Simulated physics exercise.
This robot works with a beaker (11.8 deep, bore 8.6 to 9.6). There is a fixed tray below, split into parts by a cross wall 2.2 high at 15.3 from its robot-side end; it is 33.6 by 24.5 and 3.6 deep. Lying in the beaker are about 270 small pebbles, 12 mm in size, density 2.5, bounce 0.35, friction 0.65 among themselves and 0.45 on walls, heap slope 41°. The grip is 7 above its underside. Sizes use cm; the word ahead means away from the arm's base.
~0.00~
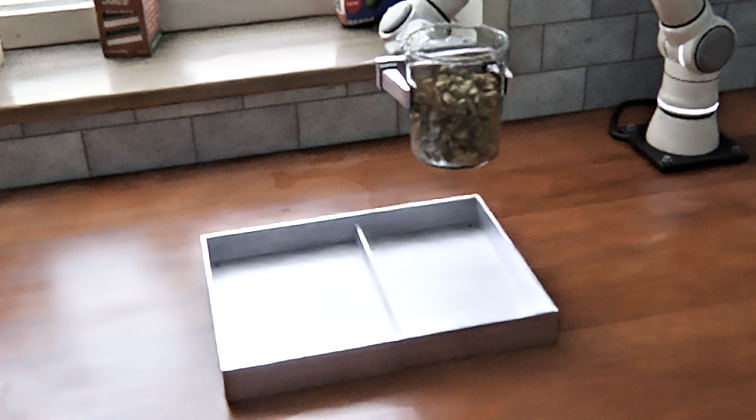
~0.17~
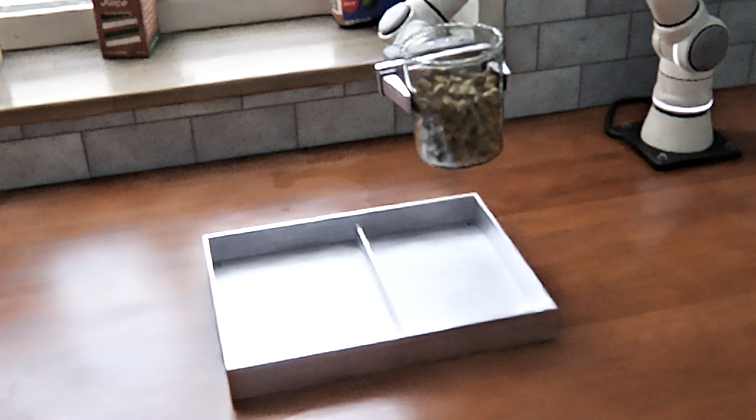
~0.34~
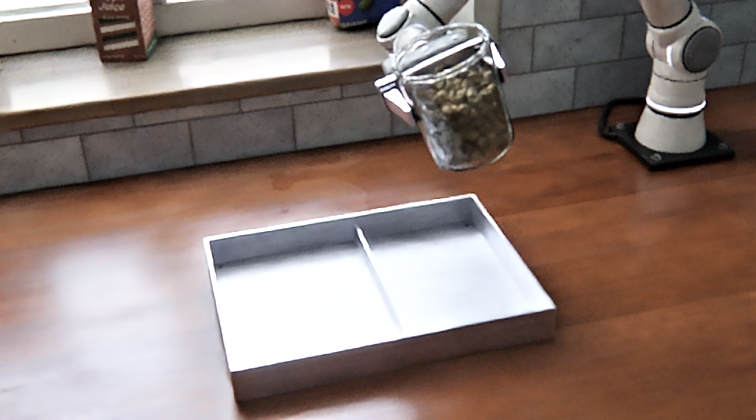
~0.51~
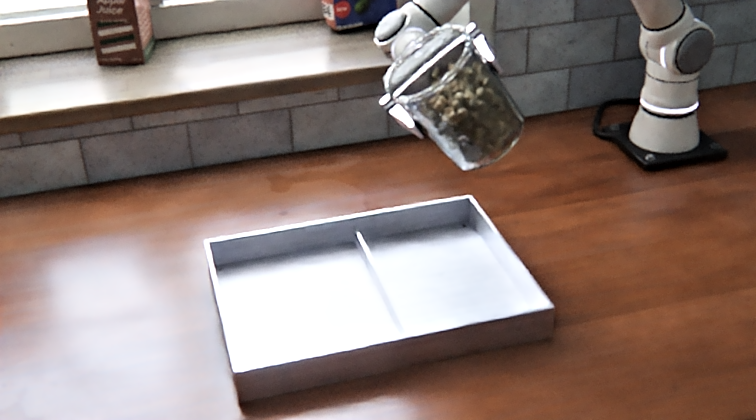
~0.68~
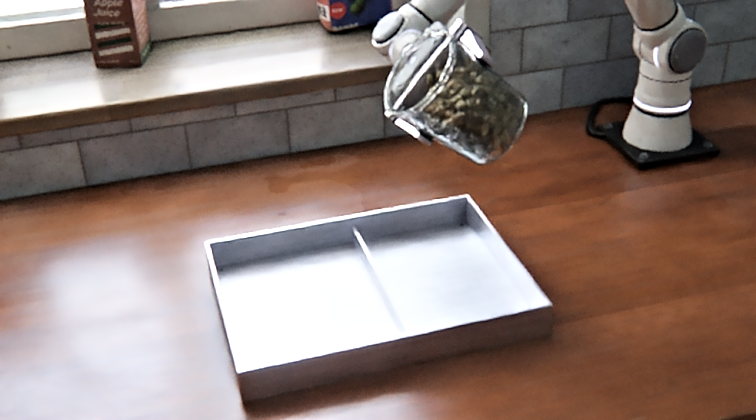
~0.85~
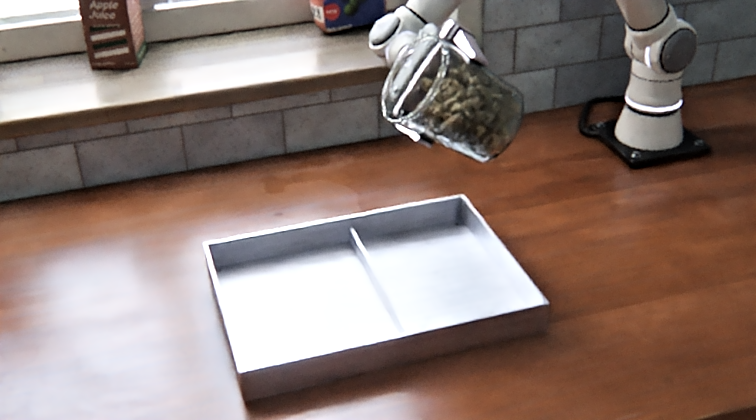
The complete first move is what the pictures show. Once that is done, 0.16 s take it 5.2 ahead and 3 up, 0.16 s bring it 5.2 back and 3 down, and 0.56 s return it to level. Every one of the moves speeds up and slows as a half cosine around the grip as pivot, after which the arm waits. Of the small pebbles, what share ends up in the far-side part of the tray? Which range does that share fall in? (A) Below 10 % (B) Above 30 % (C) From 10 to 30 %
Answer: A.
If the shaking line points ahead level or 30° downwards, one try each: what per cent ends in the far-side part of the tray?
I'd say close to 5 percent for the first and close to 0 percent for the second.
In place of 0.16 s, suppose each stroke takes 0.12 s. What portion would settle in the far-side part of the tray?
20 %.
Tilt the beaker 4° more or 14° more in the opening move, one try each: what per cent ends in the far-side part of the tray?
10 and 15 percent.
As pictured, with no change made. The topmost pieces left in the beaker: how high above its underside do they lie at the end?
I'd put it at close to 10.5 centimetres.
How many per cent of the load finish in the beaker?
Roughly 95 in a hundred.
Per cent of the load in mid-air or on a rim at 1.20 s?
I'd reckon close to 6 per cent.
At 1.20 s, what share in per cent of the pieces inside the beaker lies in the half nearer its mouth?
Around 40 percent.
By 1.20 s, tilted 54° forward, highest piece 26 above the table; 252 in the beaker, 15 in flight or on a rim.
By 1.55 s, tilted 12° forward, highest piece 29 above the table; 251 in the beaker, 13 in the far-side part, 3 in the robot-side part.
By 1.93 s, level, highest piece 28 above the table; 251 in the beaker, 13 in the far-side part, 3 in the robot-side part.
By 2.98 s, level, highest piece 28 above the table; 251 in the beaker, 13 in the far-side part, 3 in the robot-side part.
Final count, 251 in the beaker, 13 in the far-side part, 3 in the robot-side part. That is 5 % in the far-side part of the tray.
